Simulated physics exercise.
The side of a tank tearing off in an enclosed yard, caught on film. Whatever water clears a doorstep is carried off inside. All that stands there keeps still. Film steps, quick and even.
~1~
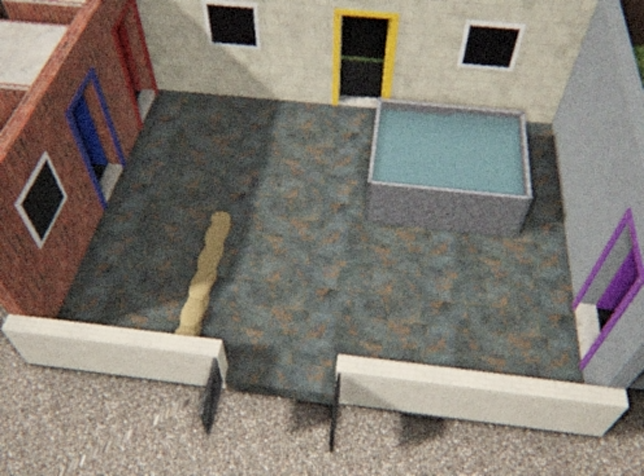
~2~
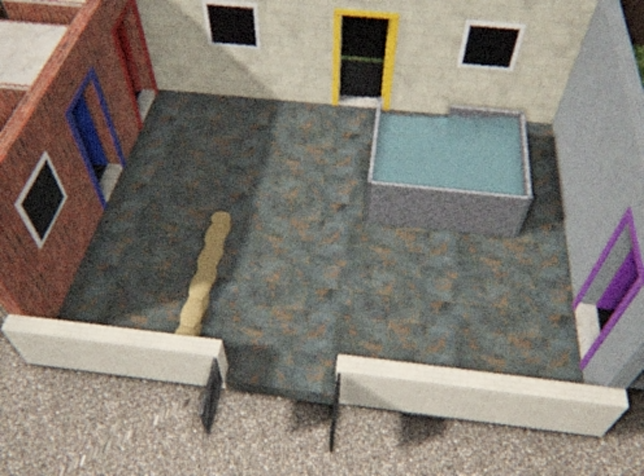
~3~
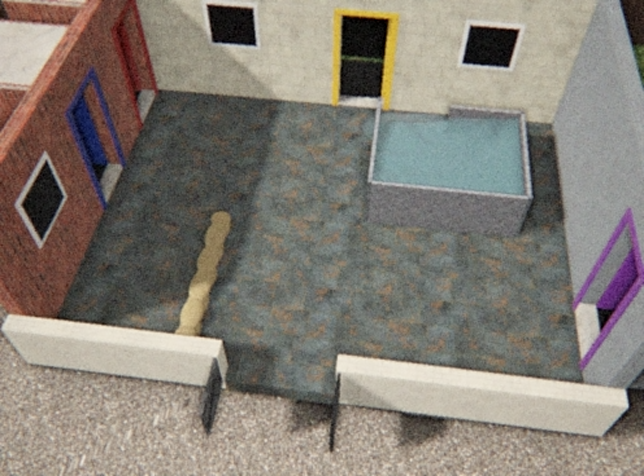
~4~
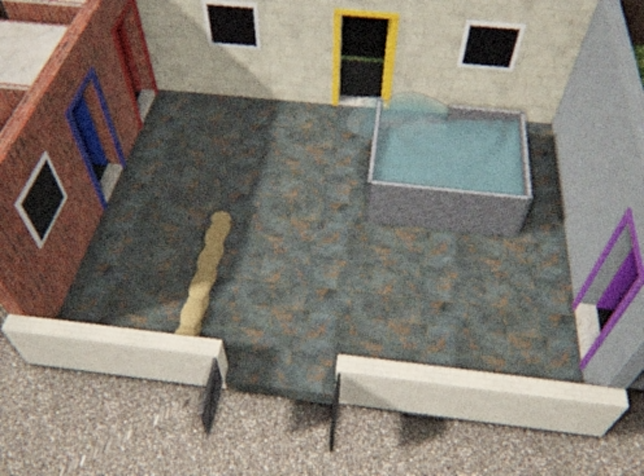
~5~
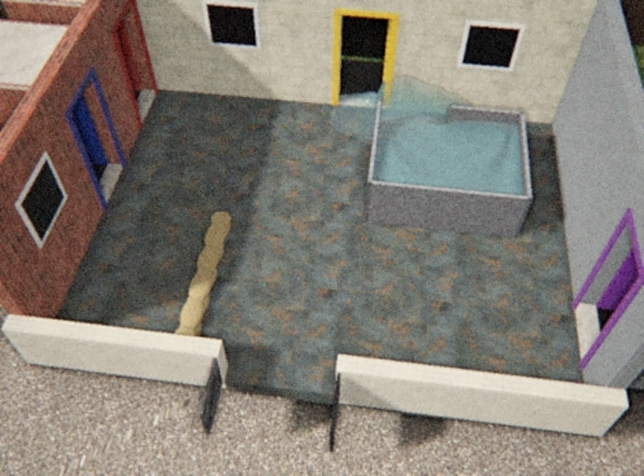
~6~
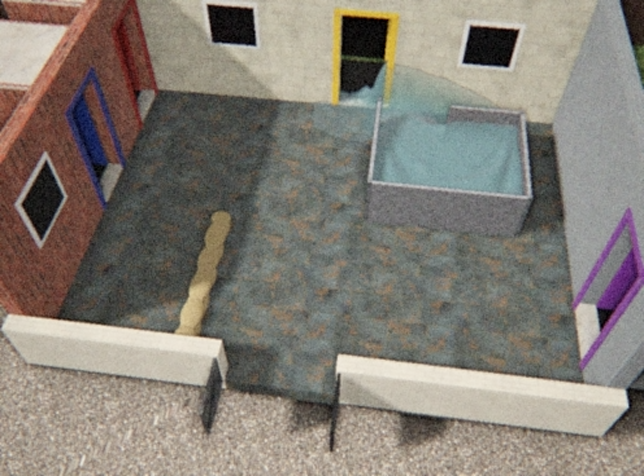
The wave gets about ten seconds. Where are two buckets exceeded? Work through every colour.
Result: The red door tips over the cap there. The blue door stays at or under the cap there. The yellow door tips over the cap there. The purple door stays at or under the cap there.
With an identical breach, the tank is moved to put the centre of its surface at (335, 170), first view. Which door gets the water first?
It would be the one in yellow.
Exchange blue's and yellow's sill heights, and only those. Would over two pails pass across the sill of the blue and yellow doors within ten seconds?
Okay, so blue ends up over and yellow ends up over.
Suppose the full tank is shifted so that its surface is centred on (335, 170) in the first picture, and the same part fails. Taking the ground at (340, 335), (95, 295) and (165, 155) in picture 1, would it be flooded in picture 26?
In order: Untouched, submerged, submerged.
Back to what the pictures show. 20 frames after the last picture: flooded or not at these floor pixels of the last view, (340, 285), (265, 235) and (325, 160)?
The three points read clear, clear and clear.
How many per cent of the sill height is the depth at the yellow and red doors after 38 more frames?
Near 260 and 120 per cent, in that order.
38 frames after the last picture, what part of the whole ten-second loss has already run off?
Near 80 in a hundred, I reckon.
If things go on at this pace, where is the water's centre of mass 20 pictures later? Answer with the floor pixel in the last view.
Somewhere around (407, 172) in the last view.
A moment on, water covers 15 % of the floor; the red door not reached, the blue door not reached, the yellow door far over two buckets in, the purple door not reached.
Next, water covers 30 % of the floor; the red door under two buckets in, the blue door not reached, the yellow door far over two buckets in, the purple door not reached.
Then, water covers 45 % of the floor; the red door far over two buckets in, the blue door under two buckets in, the yellow door far over two buckets in, the purple door wet at the sill, nothing in.
Later, water covers 75 % of the floor; the red door far over two buckets in, the blue door under two buckets in, the yellow door far over two buckets in, the purple door wet at the sill, nothing in.
In the end, water covers 90 % of the floor; the red door far over two buckets in, the blue door under two buckets in, the yellow door far over two buckets in, the purple door wet at the sill, nothing in.
